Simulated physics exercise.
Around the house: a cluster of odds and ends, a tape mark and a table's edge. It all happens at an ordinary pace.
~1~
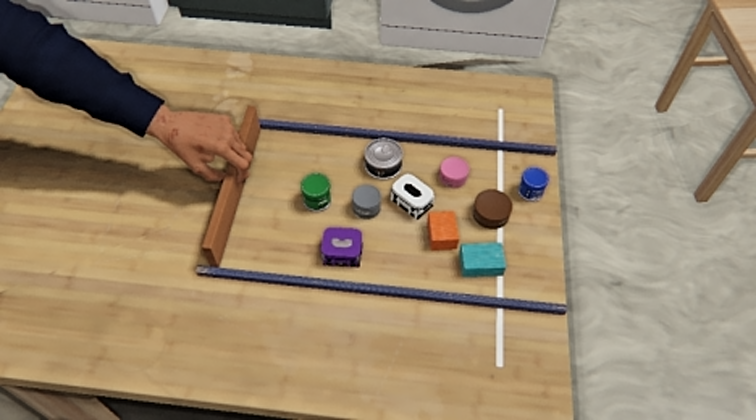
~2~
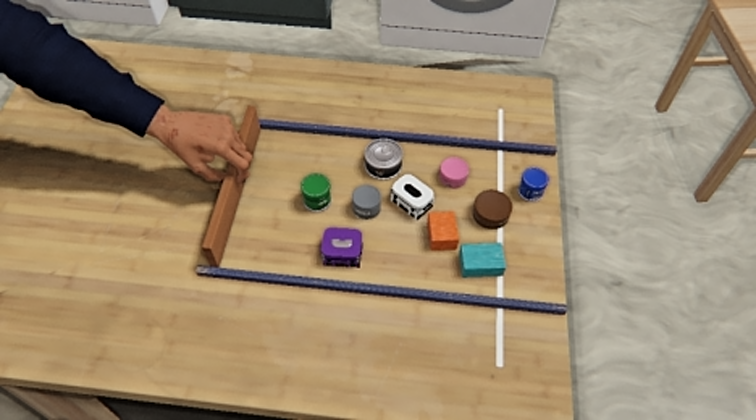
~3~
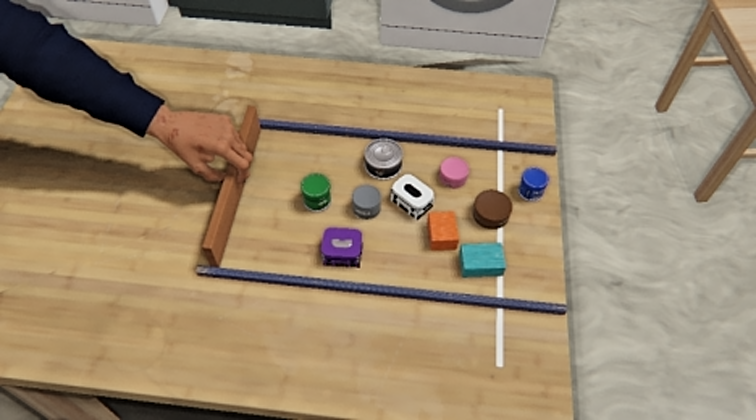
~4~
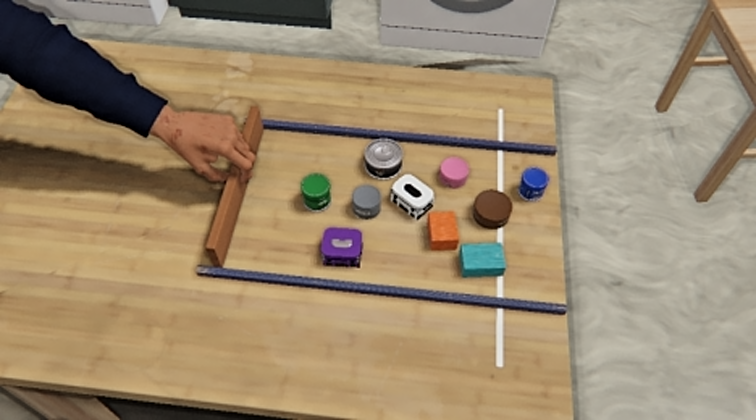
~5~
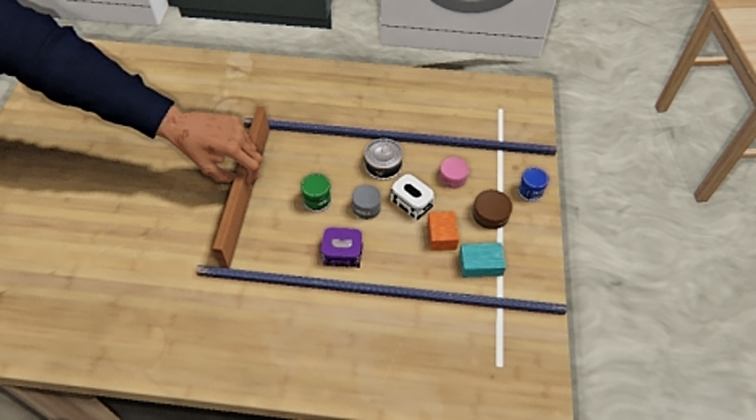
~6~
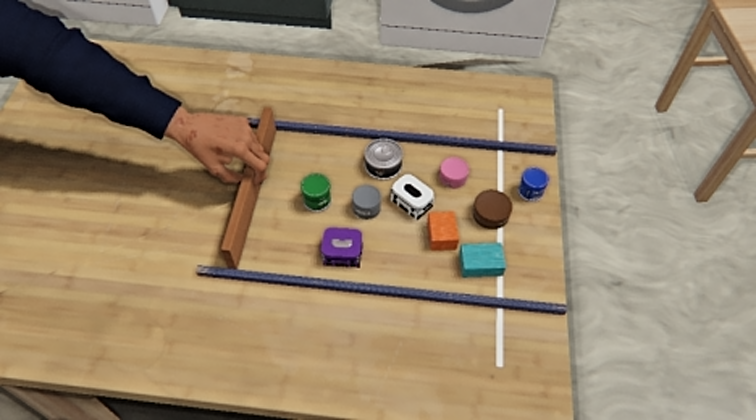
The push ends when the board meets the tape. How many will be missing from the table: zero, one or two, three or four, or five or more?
As it turns out, the number that fall off is one or two.
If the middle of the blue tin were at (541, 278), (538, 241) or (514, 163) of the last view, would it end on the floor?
In turn it falls; tumbles off; survives.
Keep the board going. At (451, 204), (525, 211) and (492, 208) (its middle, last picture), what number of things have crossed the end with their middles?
Place by place, 0, 5 and 1.
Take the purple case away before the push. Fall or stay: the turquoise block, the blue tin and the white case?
The turquoise block remains up, the blue tin goes over, the white case survives.
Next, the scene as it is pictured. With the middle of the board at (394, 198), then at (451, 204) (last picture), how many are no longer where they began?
First 5, then 9.
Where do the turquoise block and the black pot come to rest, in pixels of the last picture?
About (561, 271), and the other about (520, 166).
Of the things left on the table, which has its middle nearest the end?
The turquoise block ends nearest.
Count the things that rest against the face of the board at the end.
The number is 4.
Soon after, none off yet; blue tin at rest near (533, 185); brown tub at rest near (492, 210); turquoise block at rest near (482, 260).
In the end, the number that fall off is one or two; gone, brown tub and blue tin.
